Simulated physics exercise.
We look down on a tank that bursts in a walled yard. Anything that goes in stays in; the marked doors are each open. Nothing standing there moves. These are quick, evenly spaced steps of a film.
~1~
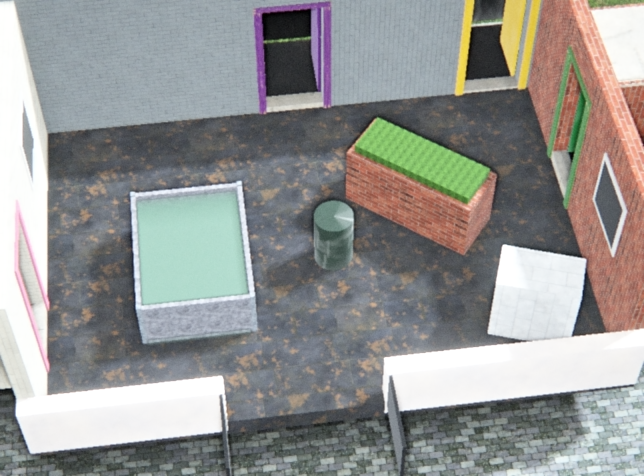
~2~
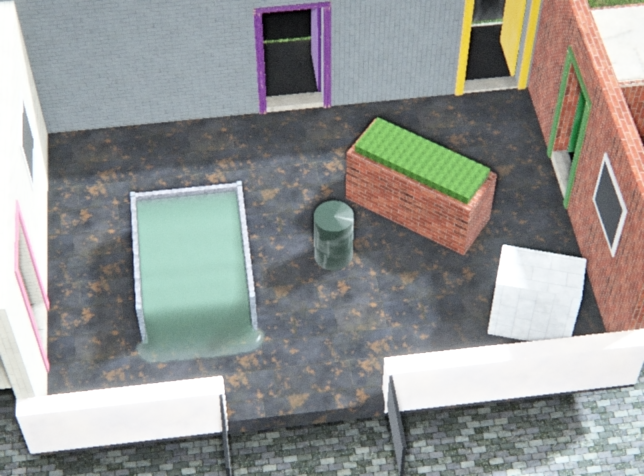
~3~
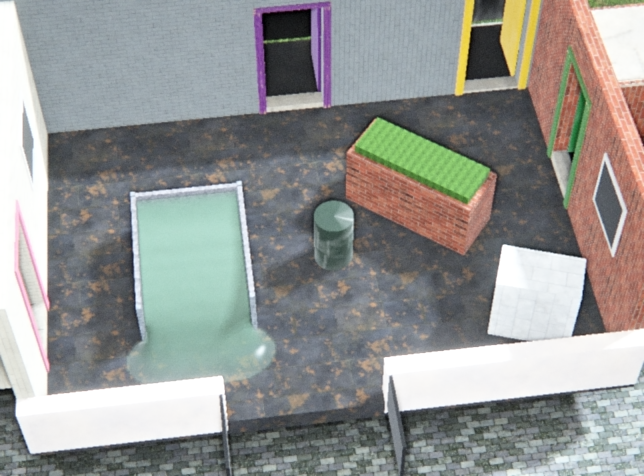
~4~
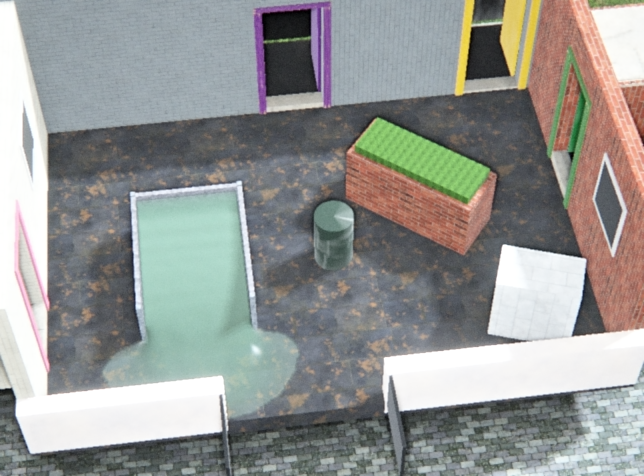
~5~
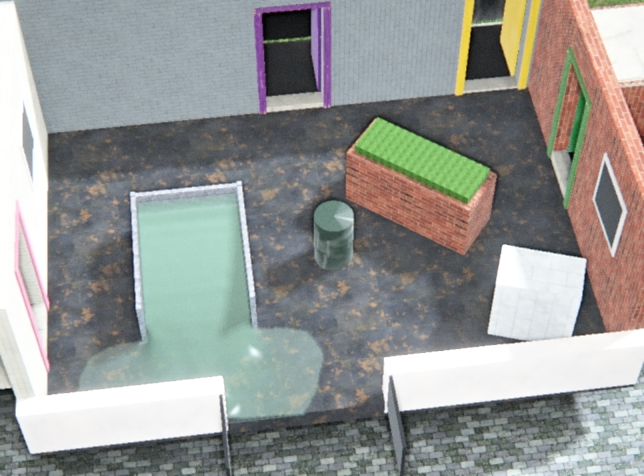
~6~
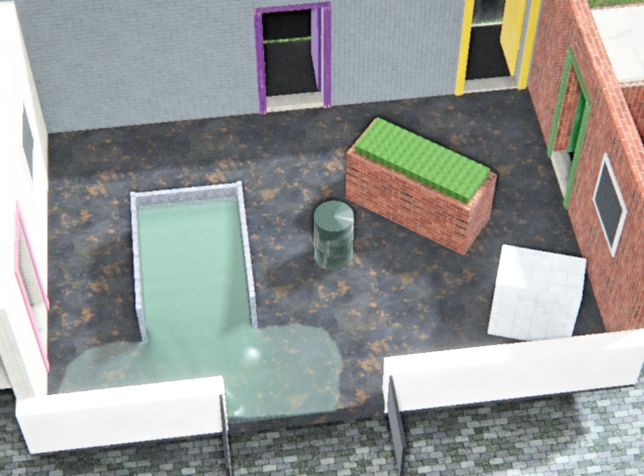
We see a walled yard with a stone-edged tank of green water at left; its near side gives way, and the water pours out across the dark floor, spreading wider to both sides near the low white front wall.
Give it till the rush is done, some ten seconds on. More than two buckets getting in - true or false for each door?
Pink door: False; green door: False; yellow door: False; purple door: False.
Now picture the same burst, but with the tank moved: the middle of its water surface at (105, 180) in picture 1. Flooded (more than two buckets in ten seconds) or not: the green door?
Briefly, green door remains below.
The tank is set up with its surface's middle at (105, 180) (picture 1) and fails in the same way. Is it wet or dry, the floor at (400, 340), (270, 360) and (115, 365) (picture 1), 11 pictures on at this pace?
In that order: Not reached, reached by the flood, reached by the flood.
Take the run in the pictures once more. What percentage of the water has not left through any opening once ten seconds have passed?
About 56 per cent.
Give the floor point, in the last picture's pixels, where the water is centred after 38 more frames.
Centre point: Around (192, 257).
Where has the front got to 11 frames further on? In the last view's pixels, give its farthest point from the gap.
I'd go with roughly (441, 381).
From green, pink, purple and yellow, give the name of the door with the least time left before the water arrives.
My answer is the one in pink.
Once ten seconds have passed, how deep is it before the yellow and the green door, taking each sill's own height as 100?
Approx. 100 % followed by 20 %.
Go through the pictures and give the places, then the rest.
The first frame shows still water in the open tank at (191, 247).
In the second frame, water pours out at (199, 322) and has run to (141, 346).
In the third frame, water pours out at (199, 324) and has run to (138, 373).
In the fourth frame, the front is at a hidden place, out from the gap at (199, 326).
In the fifth frame, water pours out at (199, 326) and has run to a hidden place.
In the sixth frame, the front is at a hidden place, out from the gap at (199, 326).
A moment on, water covers 15 % of the floor; the pink door not reached, the green door not reached, the yellow door not reached, the purple door not reached.
Next, water covers 20 % of the floor; the pink door wet at the sill, nothing in, the green door not reached, the yellow door not reached, the purple door not reached.
Then, water covers 40 % of the floor; the pink door wet at the sill, nothing in, the green door not reached, the yellow door not reached, the purple door not reached.
Later, water covers 55 % of the floor; the pink door wet at the sill, nothing in, the green door not reached, the yellow door not reached, the purple door wet at the sill, nothing in.
In the end, water covers 85 % of the floor; the pink door wet at the sill, nothing in, the green door wet at the sill, nothing in, the yellow door wet at the sill, nothing in, the purple door wet at the sill, nothing in.
